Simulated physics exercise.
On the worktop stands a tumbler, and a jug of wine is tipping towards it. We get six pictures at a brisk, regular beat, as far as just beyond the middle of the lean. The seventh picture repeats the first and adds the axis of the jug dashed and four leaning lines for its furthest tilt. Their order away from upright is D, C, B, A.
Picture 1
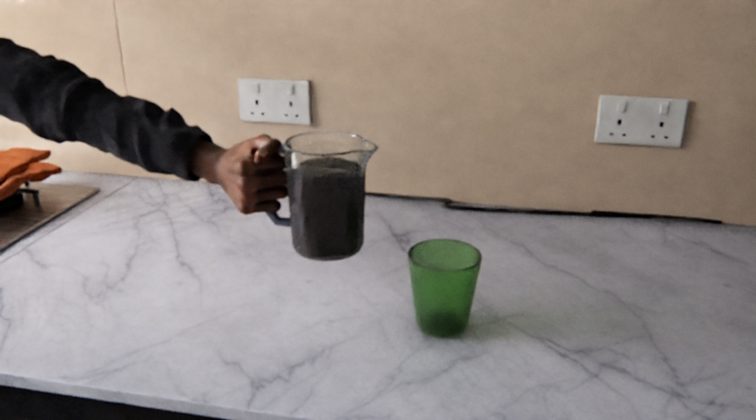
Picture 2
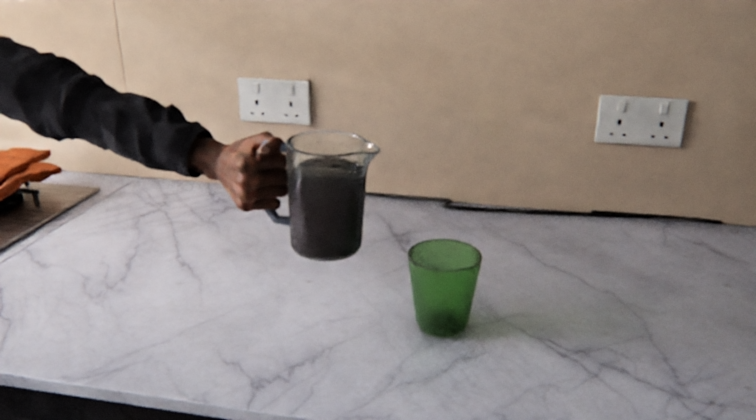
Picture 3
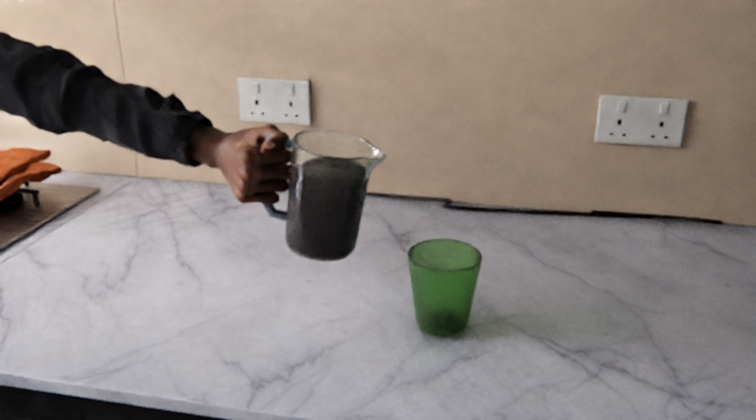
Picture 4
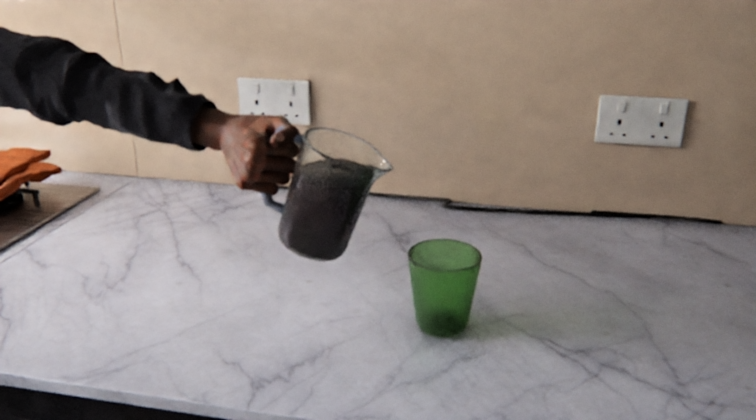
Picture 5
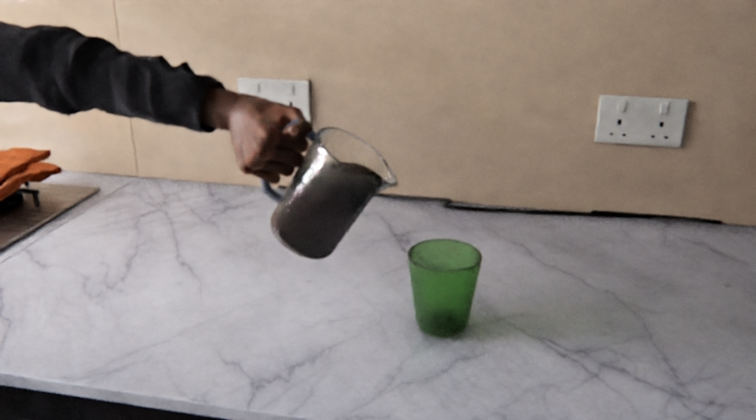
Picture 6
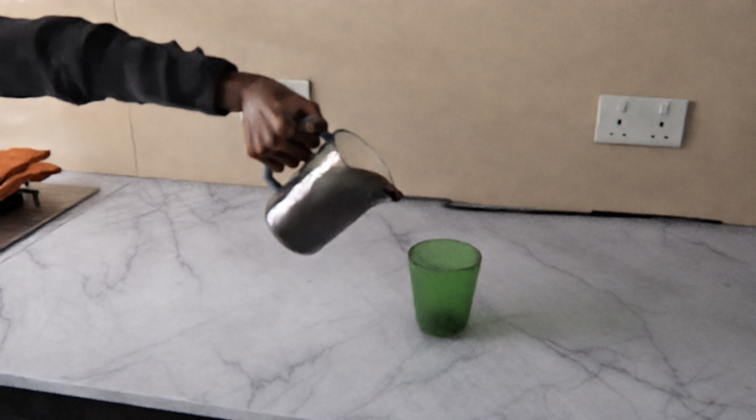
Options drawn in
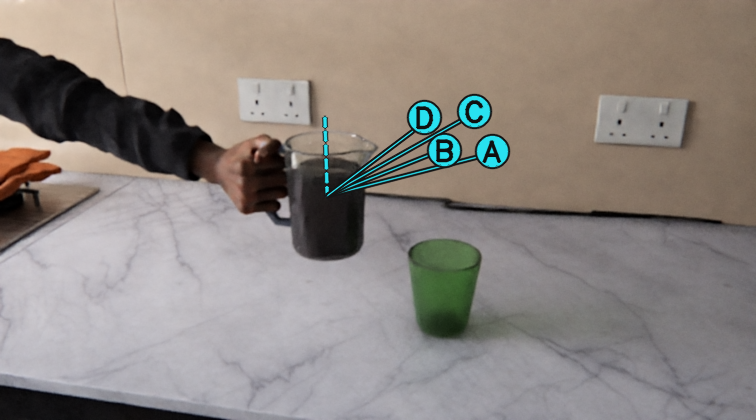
A hand holds a clear jug of dark liquid upright, above and to the left of an empty green tumbler on a marble-patterned worktop. The hand tilts the jug steadily to the right, and the liquid slides toward the lip until it just reaches over the edge.
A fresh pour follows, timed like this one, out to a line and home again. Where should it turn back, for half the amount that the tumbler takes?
B beats the others.
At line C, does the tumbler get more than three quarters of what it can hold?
No, it does not.
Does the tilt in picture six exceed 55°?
No.
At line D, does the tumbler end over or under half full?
Under half.
On the marked copy, A at (476, 157); B at (428, 155); C at (460, 120); D at (413, 131).
With A, the tumbler ends with about 67 % of what it can hold.
With B, the tumbler ends with about 49 % of what it can hold.
With C, the tumbler ends with about 33 % of what it can hold.
With D, the tumbler ends with about 20 % of what it can hold.
